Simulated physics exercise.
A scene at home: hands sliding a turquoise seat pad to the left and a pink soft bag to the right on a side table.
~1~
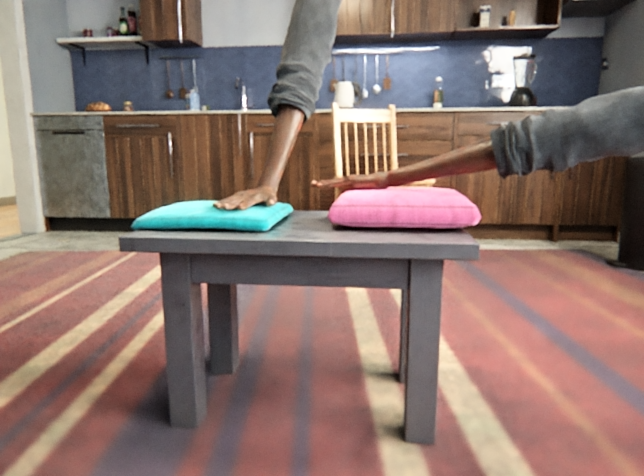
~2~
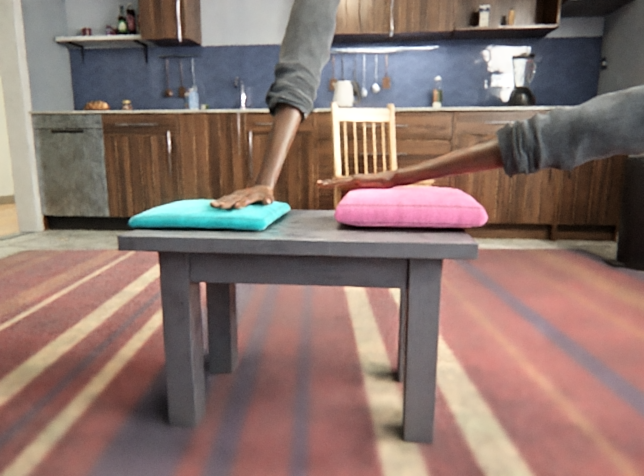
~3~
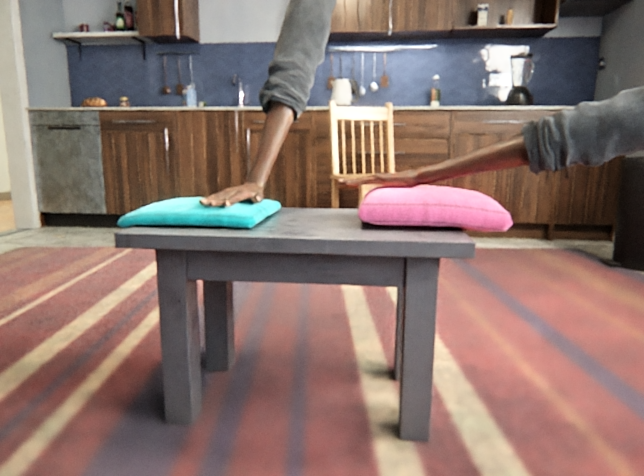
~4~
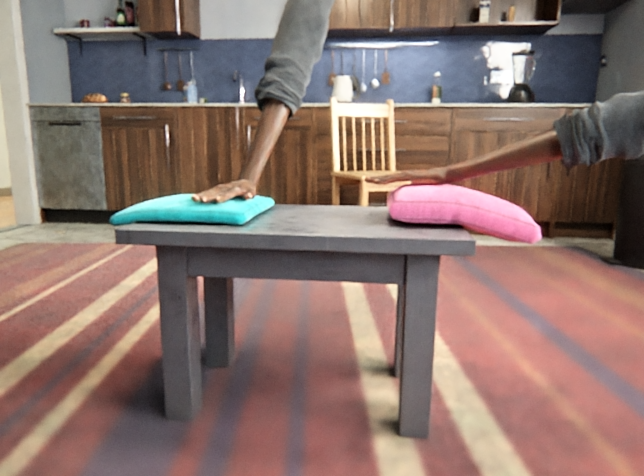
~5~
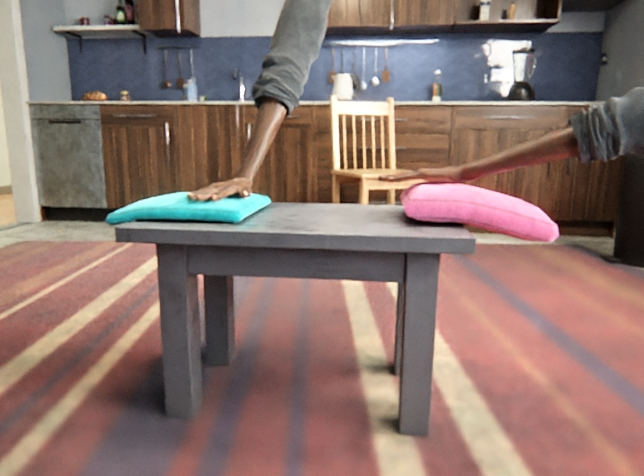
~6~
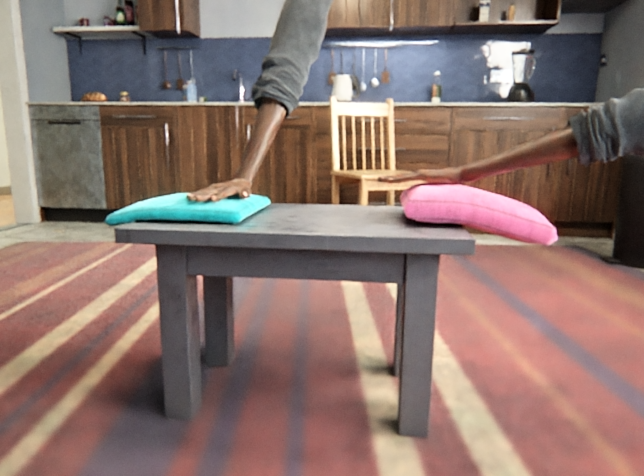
Hands sliding a pink cushion right until it overhangs and droops past a gray table's edge, and a turquoise one slightly left.
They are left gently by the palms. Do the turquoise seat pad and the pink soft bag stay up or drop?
The turquoise seat pad stays up; the pink soft bag drops.
Then, 0.46 s past the final frame, seat pad unmoved; soft bag falling near (483, 302).
Then, 0.74 s past the final frame, seat pad unmoved; soft bag on the floor near (552, 378).
When it is over, seat pad unmoved; soft bag on the floor near (574, 386). The turquoise seat pad holds its place and the pink soft bag slumps off the end.
